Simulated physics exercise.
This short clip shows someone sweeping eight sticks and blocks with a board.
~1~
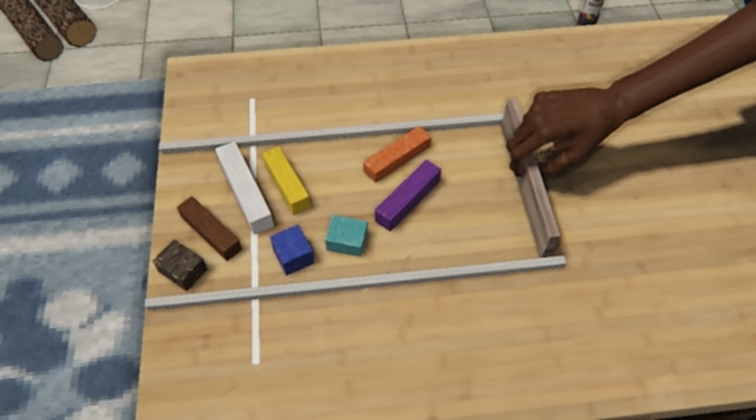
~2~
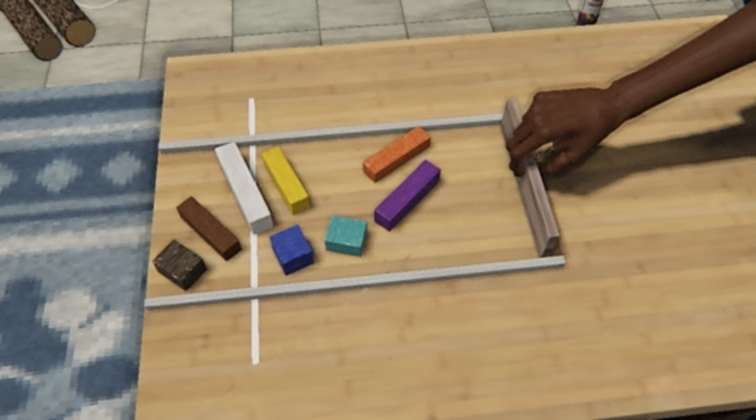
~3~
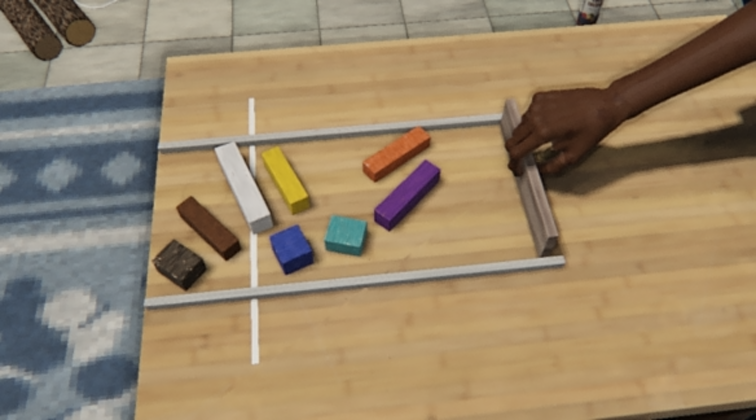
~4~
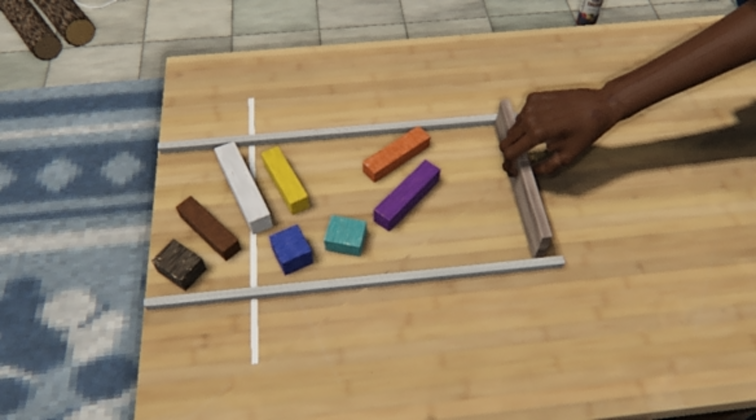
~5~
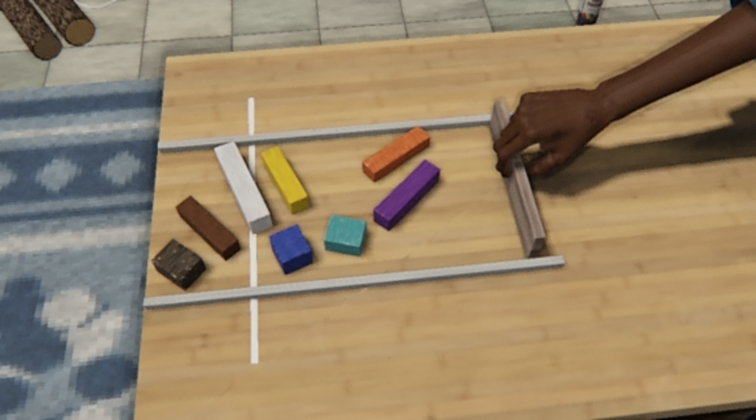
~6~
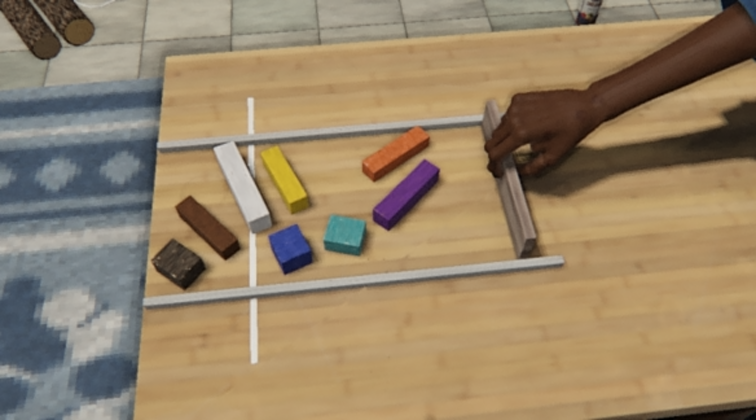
On a wooden tabletop, a hand slides an upright board slightly left between two pale rails, while eight sticks and blocks of various colours, spread out near and beyond a white tape line, stay still.
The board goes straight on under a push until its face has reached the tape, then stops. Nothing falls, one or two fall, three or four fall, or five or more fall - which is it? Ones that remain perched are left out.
The ones that fall? There aren't any, I think.
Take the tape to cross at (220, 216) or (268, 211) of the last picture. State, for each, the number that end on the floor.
In that order 3 and 0.
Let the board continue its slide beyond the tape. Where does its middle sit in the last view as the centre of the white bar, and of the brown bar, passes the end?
Around (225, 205), then around (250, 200).
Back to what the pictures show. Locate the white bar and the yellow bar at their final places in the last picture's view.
The white bar stops around (179, 193); the yellow bar around (200, 195).
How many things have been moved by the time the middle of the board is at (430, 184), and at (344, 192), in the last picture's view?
First 2, then 5.
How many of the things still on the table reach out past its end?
Looks like 2 of them.
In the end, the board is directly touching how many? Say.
2 in contact.
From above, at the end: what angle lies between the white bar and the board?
About 0° out of line.
Soon after, none off yet; black block at rest near (179, 264); brown bar at rest near (208, 228); white bar at rest near (243, 187).
Then, none off yet; black block at rest near (176, 265); brown bar moved a little near (191, 235); white bar moved a little near (214, 192).
At rest, the number that fall off is zero.
